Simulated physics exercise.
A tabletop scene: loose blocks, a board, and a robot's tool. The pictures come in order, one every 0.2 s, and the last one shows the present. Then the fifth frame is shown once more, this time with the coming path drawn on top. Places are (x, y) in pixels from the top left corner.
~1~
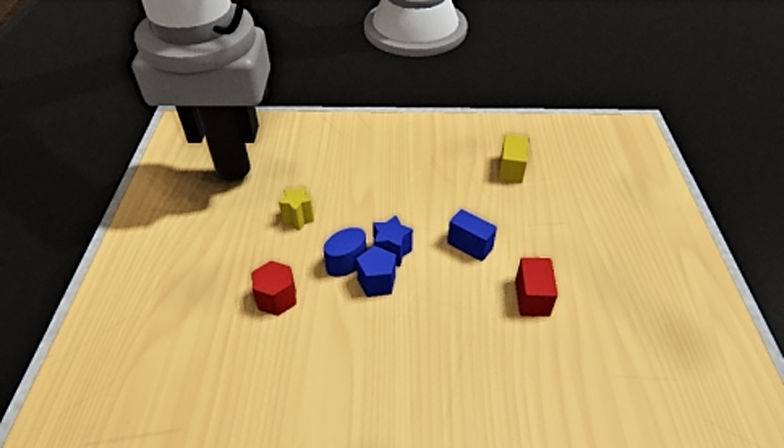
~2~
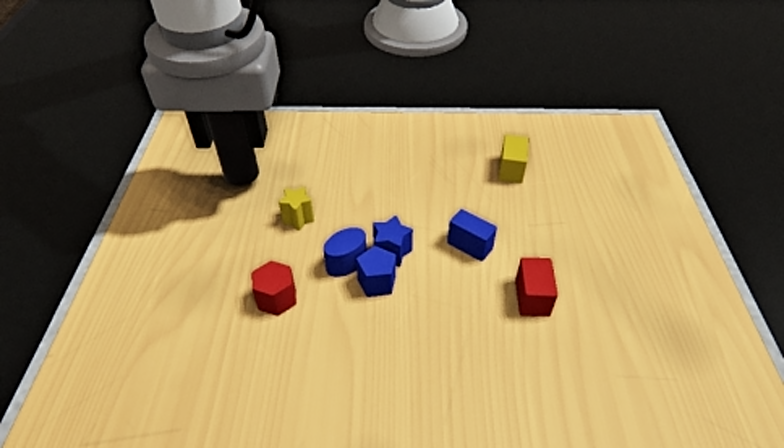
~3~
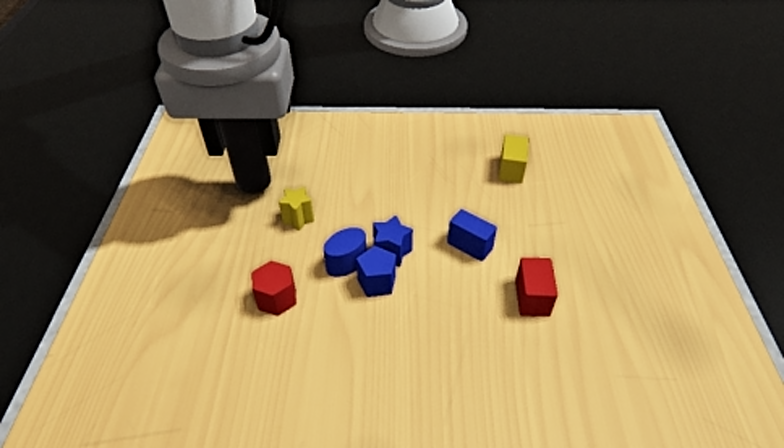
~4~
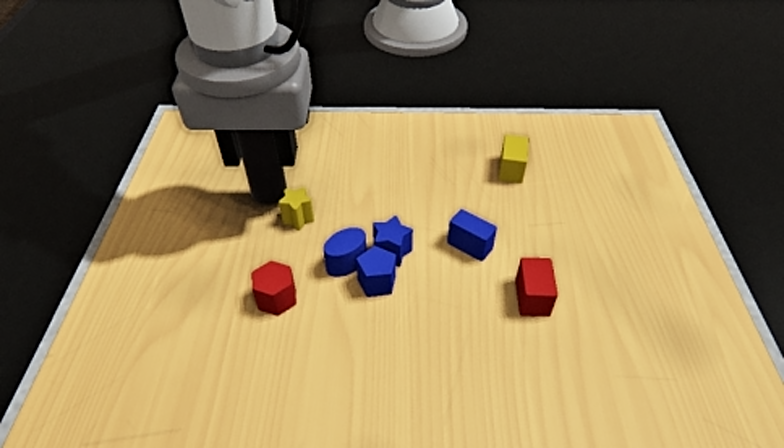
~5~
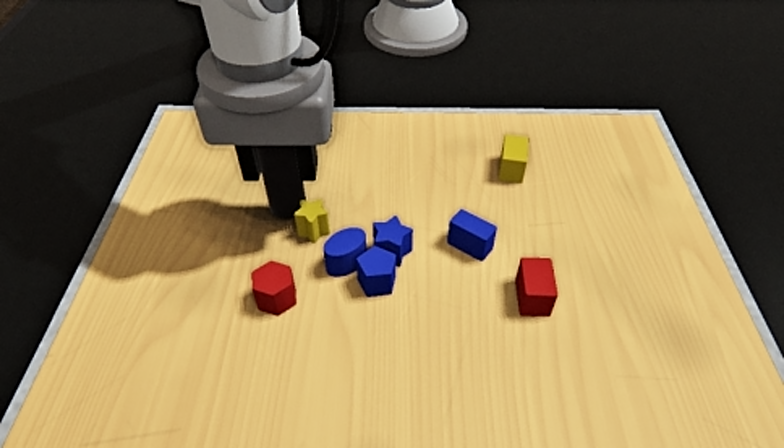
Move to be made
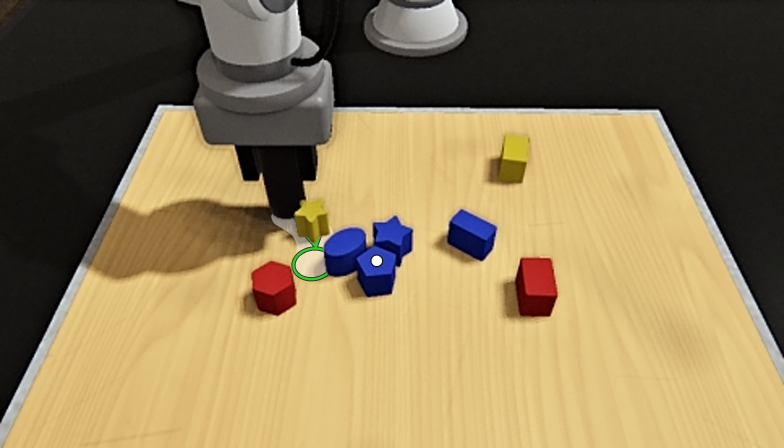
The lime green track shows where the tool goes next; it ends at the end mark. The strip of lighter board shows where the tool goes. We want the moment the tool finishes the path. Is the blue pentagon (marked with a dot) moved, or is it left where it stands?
Well, the blue pentagon shifts from its place.
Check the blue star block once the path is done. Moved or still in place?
That block remains where it is.
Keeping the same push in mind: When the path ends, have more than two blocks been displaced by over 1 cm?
I believe so.
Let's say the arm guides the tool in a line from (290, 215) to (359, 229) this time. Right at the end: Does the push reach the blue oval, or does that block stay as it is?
Somewhere new.
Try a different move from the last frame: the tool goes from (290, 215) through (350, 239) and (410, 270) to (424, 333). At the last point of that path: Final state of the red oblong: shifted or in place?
The block you're asking about stays where it is.
Path on the board, from (290, 215) via (308, 226) and (316, 243), ending at (313, 263); the dot is on the blue pentagon.
What follows on the original path. Halfway along, tool (312, 226); yellow star block (337, 228); blue oval (351, 247), turned 15° clockwise.
At the end, tool (312, 255); red hexagonal block in place; yellow star block (343, 245); blue oval (365, 260); blue pentagon (396, 274); blue star block in place.
